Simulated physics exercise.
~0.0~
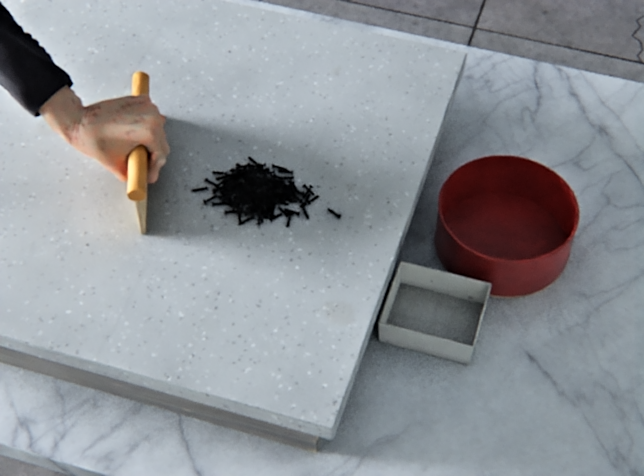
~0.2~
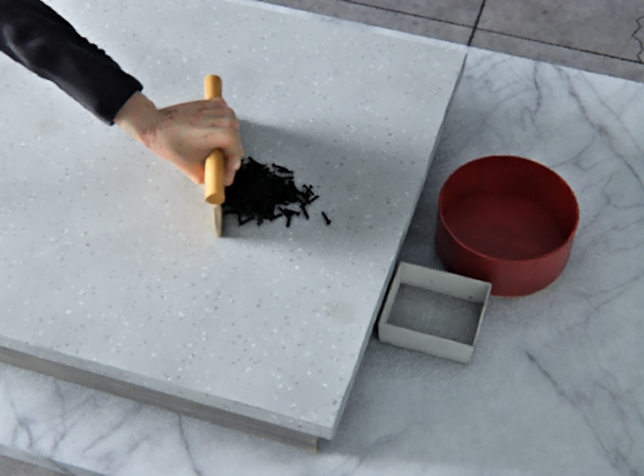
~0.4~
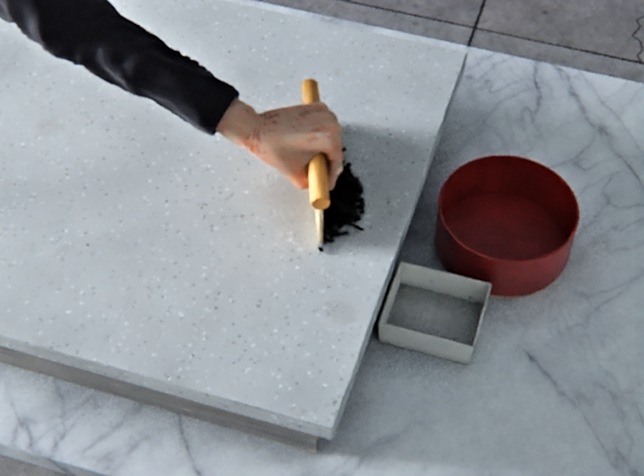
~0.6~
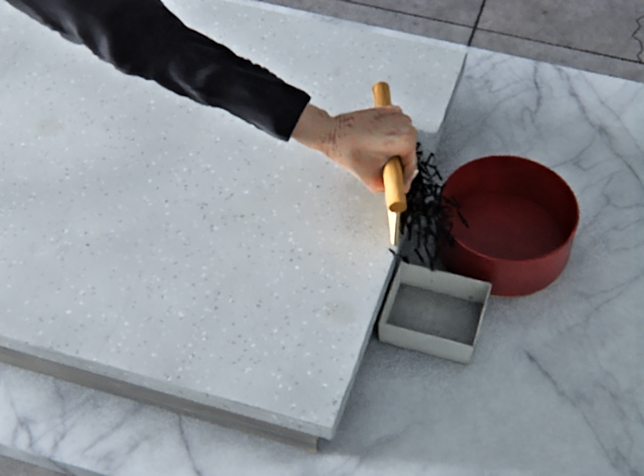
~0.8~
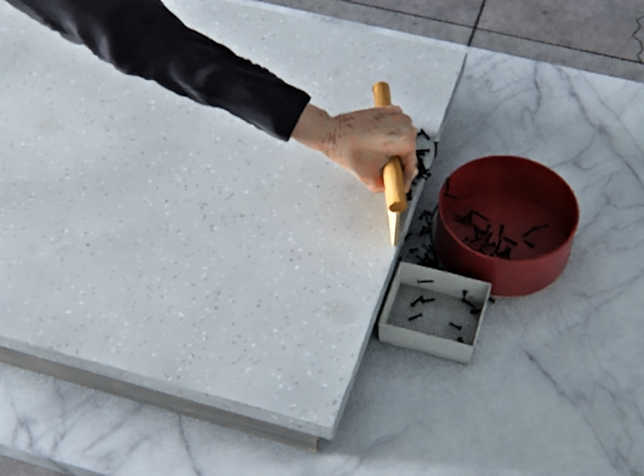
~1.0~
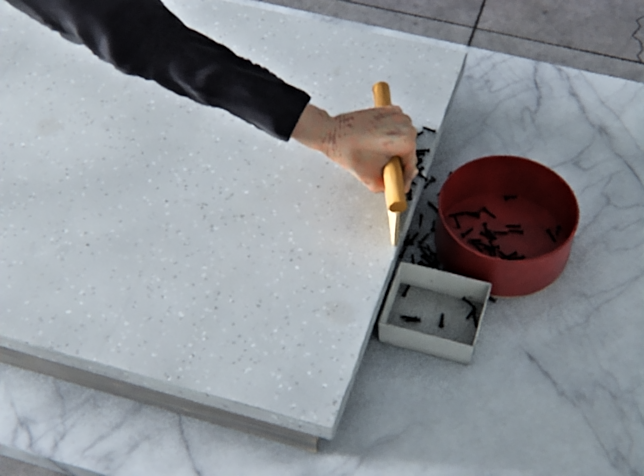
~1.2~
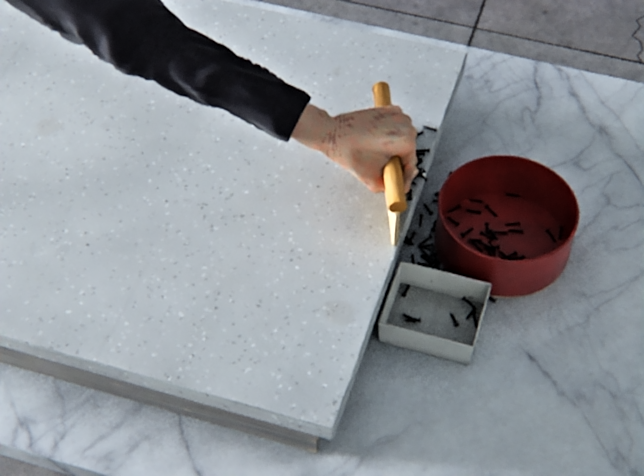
To begin with, a hand in a dark sleeve holds a scraper with a yellow handle upright on a pale speckled slab, left of a loose pile of small black screws. The hand pushes the scraper right until it meets the pile, then sweeps the screws together toward the slab's edge. At the edge the scraper stops, and screws spill over beside a red pot and a square white tin. Some drop into the pot, a few into the tin, and many miss both. Finally the hand stays still, with some screws left along the edge.
